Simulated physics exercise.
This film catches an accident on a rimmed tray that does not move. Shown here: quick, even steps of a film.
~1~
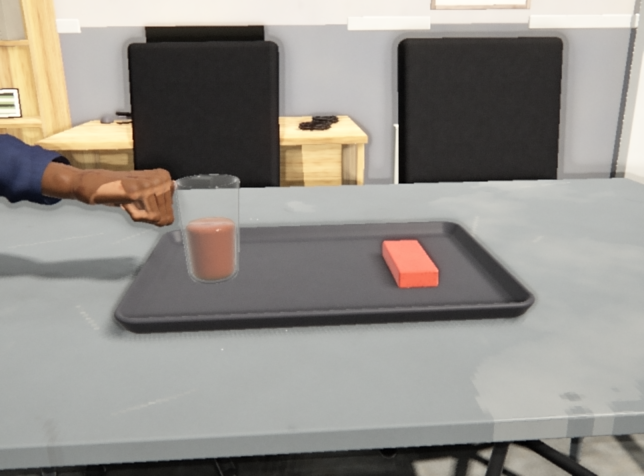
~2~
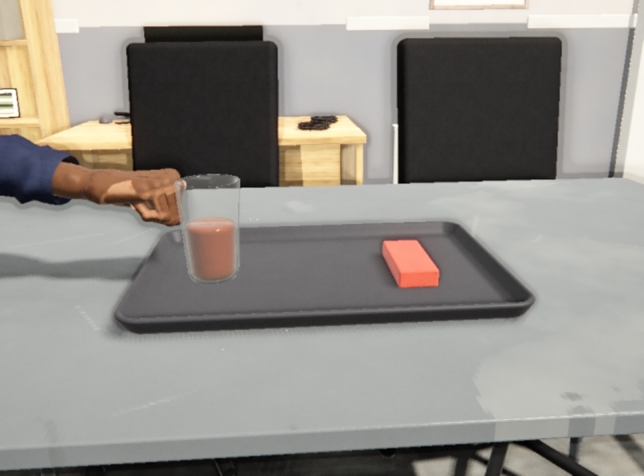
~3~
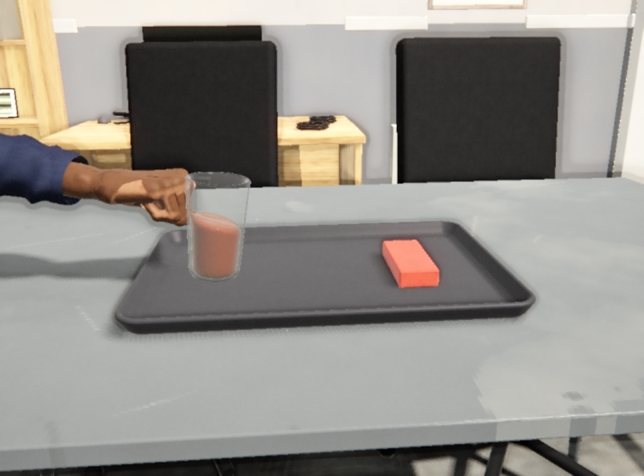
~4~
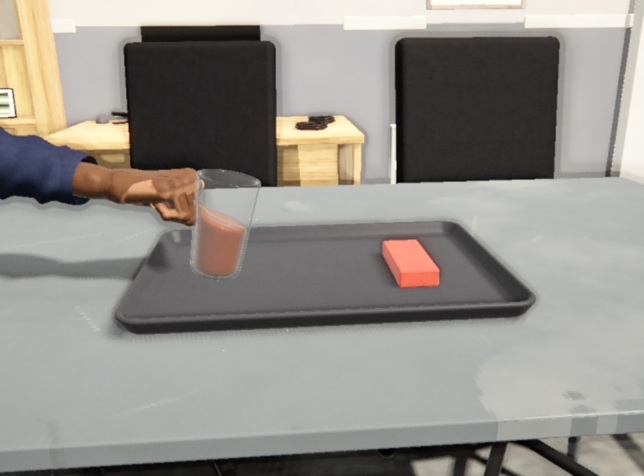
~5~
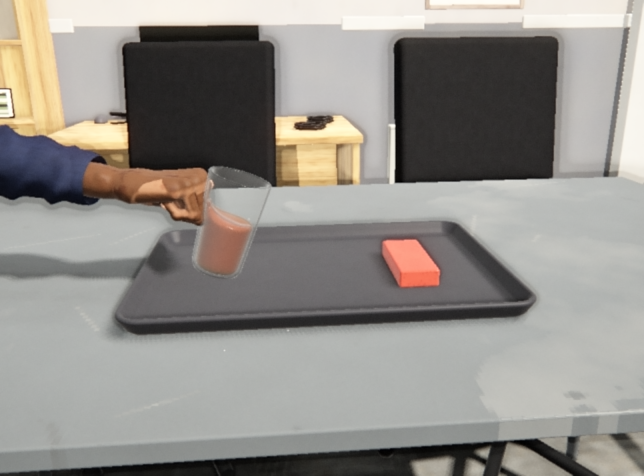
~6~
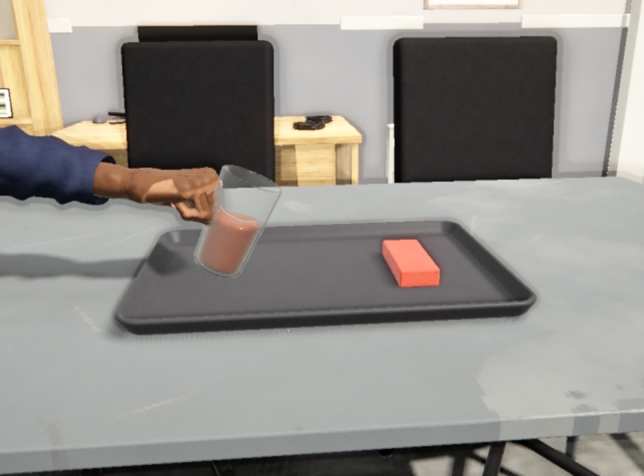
A brown hand in a dark blue sleeve pushes at the upper left side of a clear glass of reddish-brown liquid, which leans steadily further to the right. The glass is on the left of a dark rimmed tray, with a red block to its right. The fixed, slightly raised view looks across a grey table in a room with two black chairs and a wooden desk behind.
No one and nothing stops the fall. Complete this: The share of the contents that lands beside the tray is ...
The share that lands beside the tray is under a quarter.
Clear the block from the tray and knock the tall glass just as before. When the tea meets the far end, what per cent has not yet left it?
Roughly 50 %, give or take.
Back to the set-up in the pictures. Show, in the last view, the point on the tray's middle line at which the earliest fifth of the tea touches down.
(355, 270).
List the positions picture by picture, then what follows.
Tilt 0°; right rim (237, 182); surface from (186, 223) to (236, 221); the tray's far rim is at (490, 256); a block is fixed to the tray further along, in the first frame.
Tilt 0°; right rim (238, 182); surface from (186, 223) to (236, 221), in the second frame.
Tilt 6°; right rim (248, 183); surface from (192, 211) to (239, 223), in the third frame.
Tilt 12°; right rim (259, 184); surface from (199, 203) to (247, 225), in the fourth frame.
Tilt 18°; right rim (269, 188); surface from (205, 210) to (254, 224), in the fifth frame.
Tilt 25°; right rim (280, 192); surface from (209, 218) to (261, 220), in the sixth frame.
A moment on, the tall glass is falling and 100 per cent is in the glass, 0 on the tray and 0 above or beyond its rim.
Next, the tall glass lies on its side and 84 per cent is in the glass, 6 on the tray and 9 above or beyond its rim.
Then the tall glass lies on its side and 42 per cent is in the glass, 45 on the tray and 13 above or beyond its rim.
Later the tall glass lies on its side and 21 per cent is in the glass, 71 on the tray and 8 above or beyond its rim.
Finally, 93 per cent is held by tray and glass, 7 is off the tray.
